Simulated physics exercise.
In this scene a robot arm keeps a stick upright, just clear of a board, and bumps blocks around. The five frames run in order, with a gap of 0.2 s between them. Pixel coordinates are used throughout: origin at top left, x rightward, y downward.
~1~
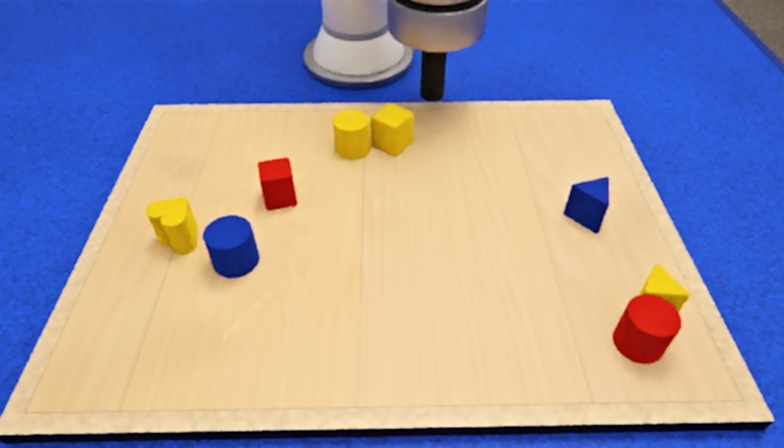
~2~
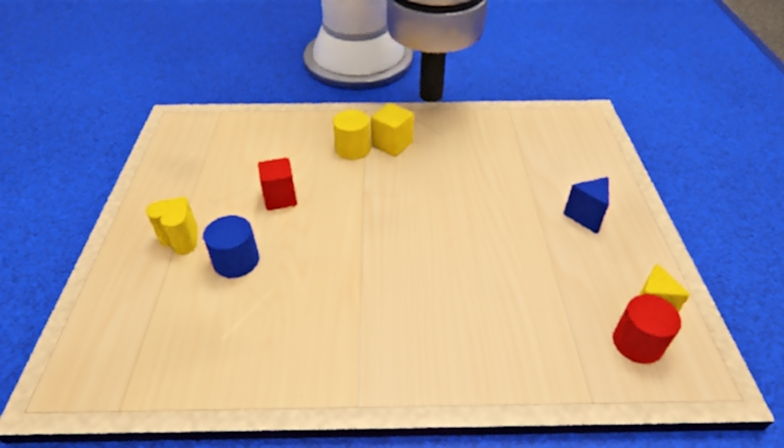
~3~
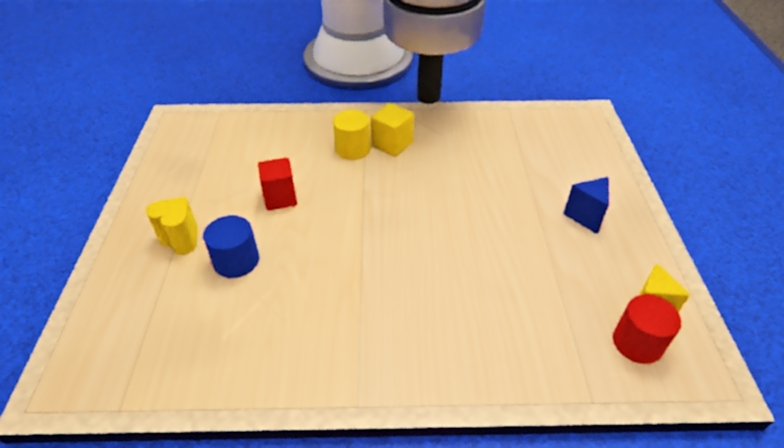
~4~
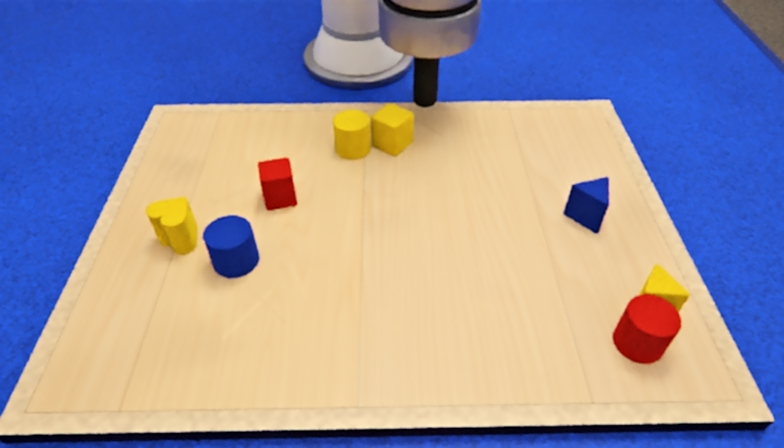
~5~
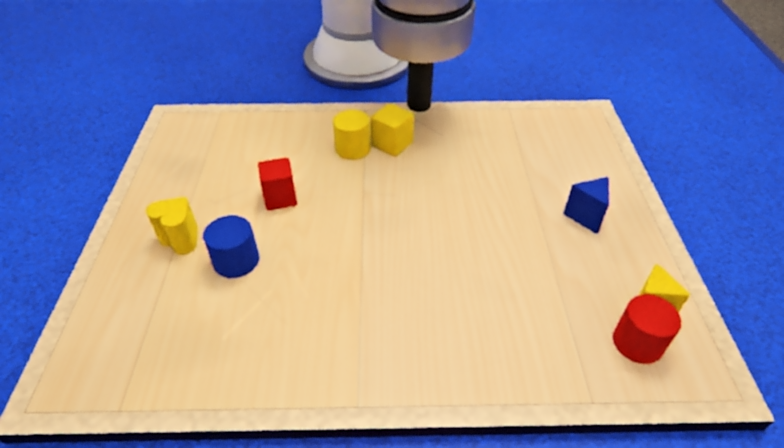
On a pale wooden board over a blue surface, red, blue and yellow blocks sat still while a robot arm's black stick moved slightly left and toward the board near two yellow blocks.
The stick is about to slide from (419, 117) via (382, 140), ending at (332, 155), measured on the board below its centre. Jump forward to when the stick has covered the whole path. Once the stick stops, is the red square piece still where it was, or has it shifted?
It is still where it was.
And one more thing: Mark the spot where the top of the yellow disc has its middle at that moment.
Somewhere near (297, 132).
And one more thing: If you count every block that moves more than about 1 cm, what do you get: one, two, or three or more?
That push would leave two blocks displaced by more than about 1 cm.
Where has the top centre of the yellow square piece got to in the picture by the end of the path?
Located at (379, 134).
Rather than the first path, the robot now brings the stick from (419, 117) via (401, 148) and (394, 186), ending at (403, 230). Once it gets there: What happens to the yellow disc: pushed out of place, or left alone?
It travels a centimetre or more.
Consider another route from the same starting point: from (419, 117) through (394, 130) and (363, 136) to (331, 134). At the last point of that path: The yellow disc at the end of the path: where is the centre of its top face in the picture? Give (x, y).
Put as a pixel place, it's (333, 124).
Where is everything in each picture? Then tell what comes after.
The first frame shows lower end of the stick (432, 96), tops of blocks, red square piece (275, 168), yellow disc (351, 119), yellow square piece (392, 114).
The second frame shows stick (431, 96), blocks as before.
The third frame shows stick (429, 98), blocks as before.
The fourth frame shows stick (425, 102), blocks as before.
The fifth frame shows stick (419, 106), red square piece (275, 168), yellow disc (351, 119), yellow square piece (392, 114).
The first path, step by step. One third of the way, stick (394, 121); yellow square piece (388, 121), turned 20° anticlockwise.
Two thirds of the way, stick (366, 136); yellow disc (335, 124); yellow square piece (380, 134), turned 55° anticlockwise.
At the end, stick (331, 144); red square piece not moved; yellow disc (297, 132); yellow square piece (379, 134), turned 60° anticlockwise.
